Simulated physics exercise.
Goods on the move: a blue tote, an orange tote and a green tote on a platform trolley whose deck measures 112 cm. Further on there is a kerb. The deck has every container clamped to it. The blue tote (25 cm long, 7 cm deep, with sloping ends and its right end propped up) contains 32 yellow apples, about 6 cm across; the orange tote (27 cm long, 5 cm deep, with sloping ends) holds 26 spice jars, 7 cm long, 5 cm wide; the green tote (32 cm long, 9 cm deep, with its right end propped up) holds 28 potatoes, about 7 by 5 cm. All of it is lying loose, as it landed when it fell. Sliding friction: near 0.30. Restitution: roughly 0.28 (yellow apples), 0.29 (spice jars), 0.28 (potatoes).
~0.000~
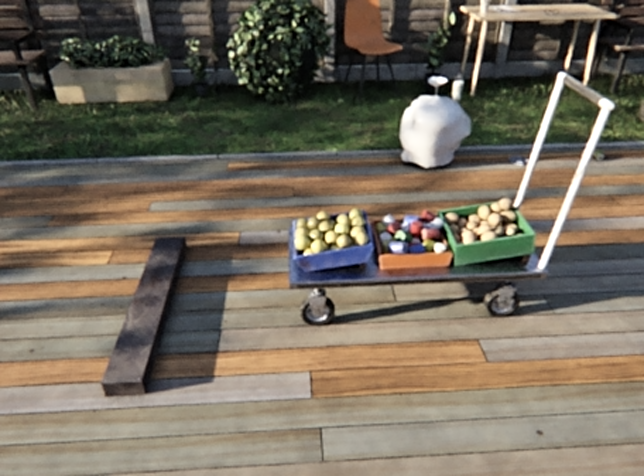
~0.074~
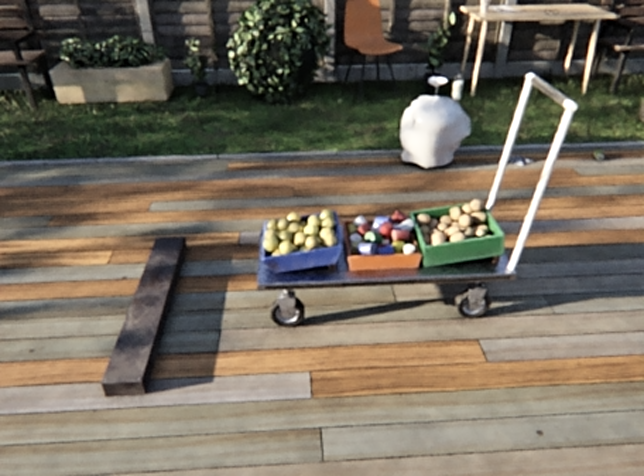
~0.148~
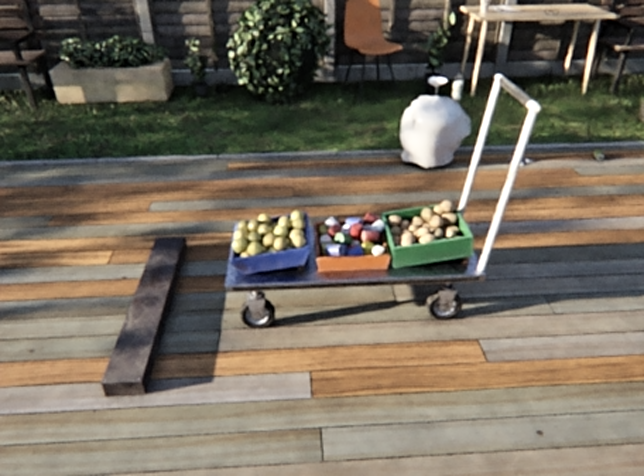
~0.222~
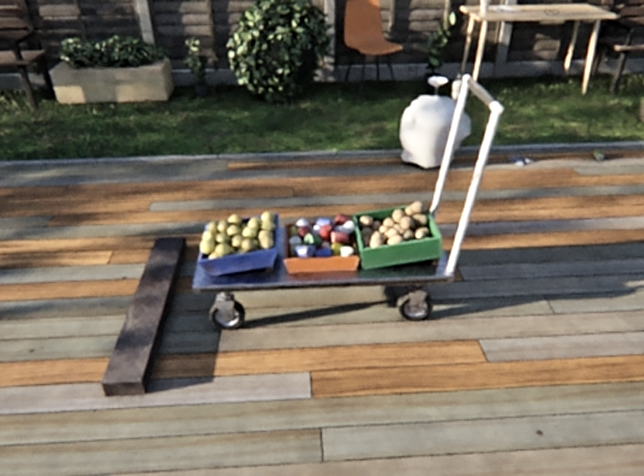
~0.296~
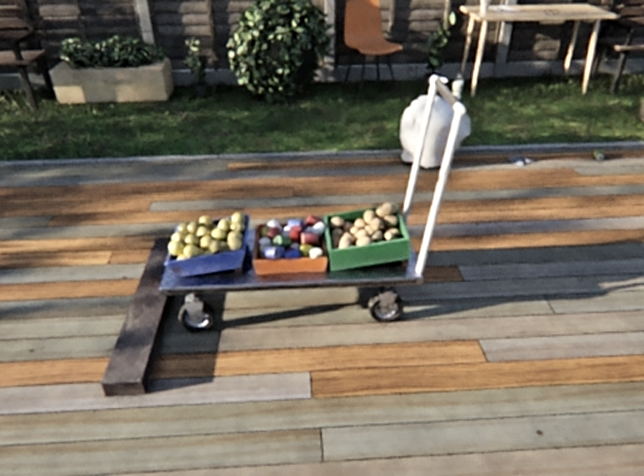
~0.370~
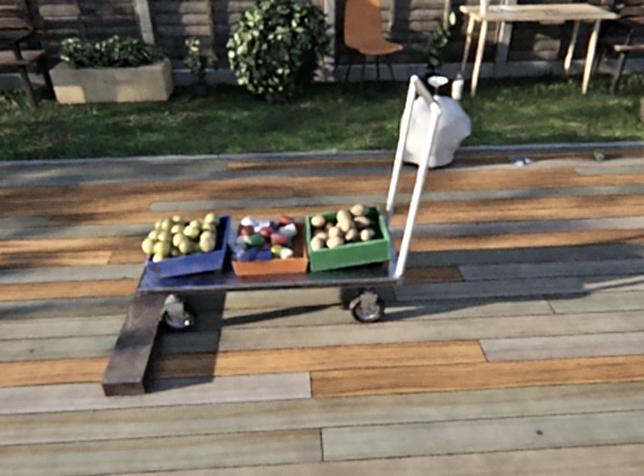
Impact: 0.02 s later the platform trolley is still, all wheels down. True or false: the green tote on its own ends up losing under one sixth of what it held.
True.
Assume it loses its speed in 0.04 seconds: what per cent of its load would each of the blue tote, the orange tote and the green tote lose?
Then blue tote 30, orange tote 30, green tote 10 per cent.
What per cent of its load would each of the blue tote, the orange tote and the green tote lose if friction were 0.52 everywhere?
In that setup blue tote sheds 40 percent, orange tote sheds 20 percent, and green tote sheds 10 percent.
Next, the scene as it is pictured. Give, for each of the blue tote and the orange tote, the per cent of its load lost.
Load lost - blue tote: 35 %; orange tote: 20 %.
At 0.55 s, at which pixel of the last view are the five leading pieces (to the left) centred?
Their mean place is roughly (123, 247) in the last picture.
After 0.43 s, 3 of 32 out of the blue tote, 1 of 26 out of the orange tote and 0 of 28 out of the green tote.
After 0.55 s, 9 of 32 out of the blue tote, 2 of 26 out of the orange tote and 0 of 28 out of the green tote.
After 0.78 s, 11 of 32 out of the blue tote, 5 of 26 out of the orange tote and 1 of 28 out of the green tote.
When it is over (at 1.29 s), 11 of 32 out of the blue tote, 5 of 26 out of the orange tote and 2 of 28 out of the green tote. Asked share, 2 of 28, 7 per cent.
